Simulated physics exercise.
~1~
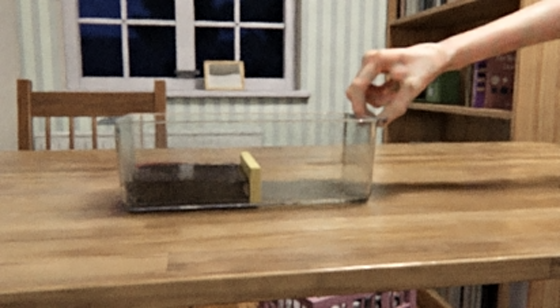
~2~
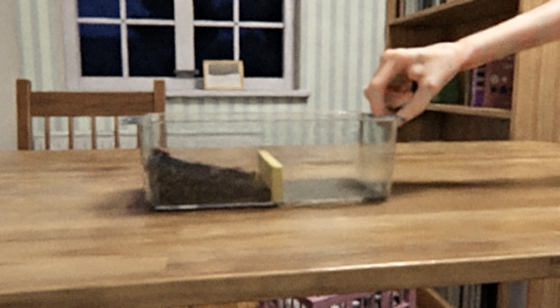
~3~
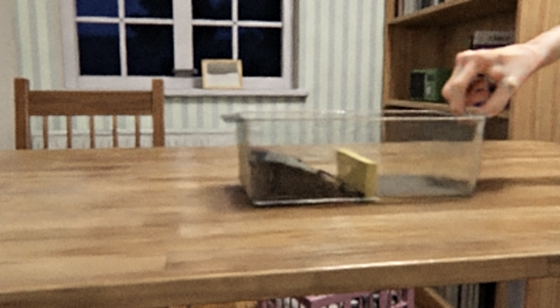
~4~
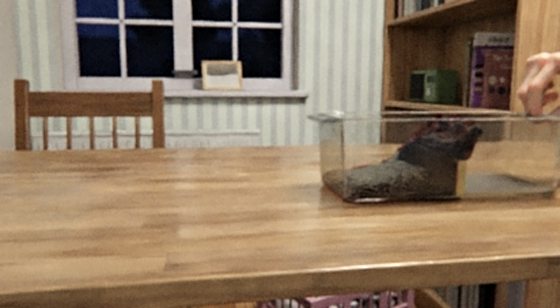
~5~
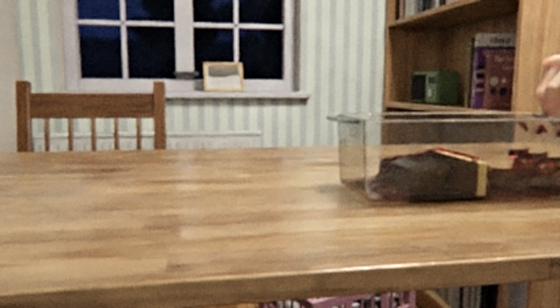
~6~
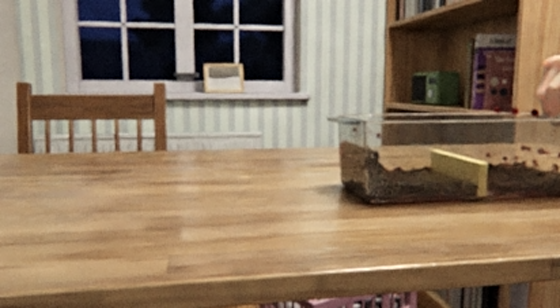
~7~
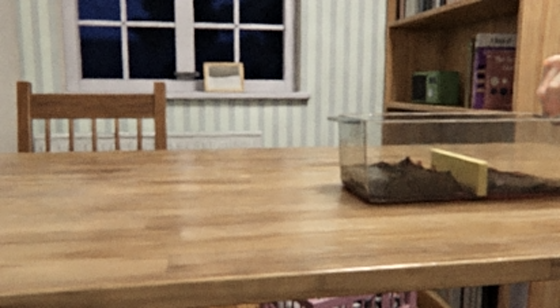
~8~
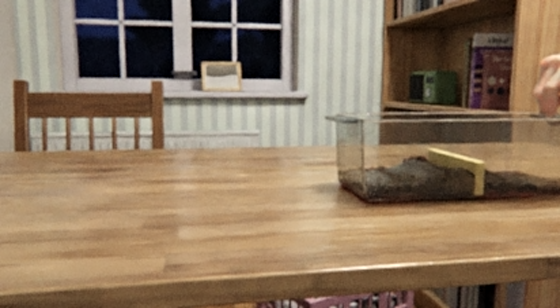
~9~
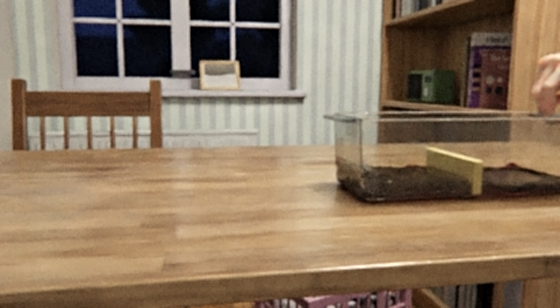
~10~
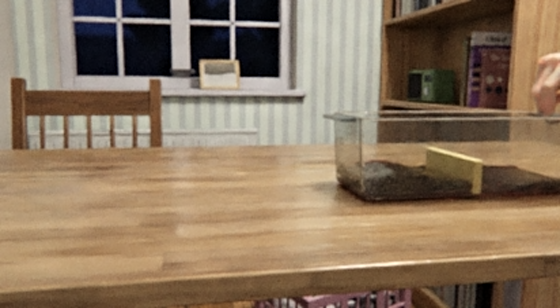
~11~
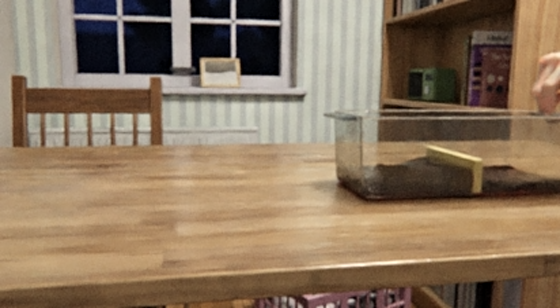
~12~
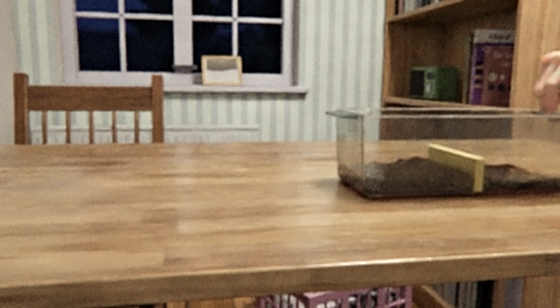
The video shows a hand pulling a clear oblong tub of dark liquid rightward across a wooden table. The liquid, held left of a low yellowish divider, surges over it as the tub stops, then settles with dark liquid on both sides.
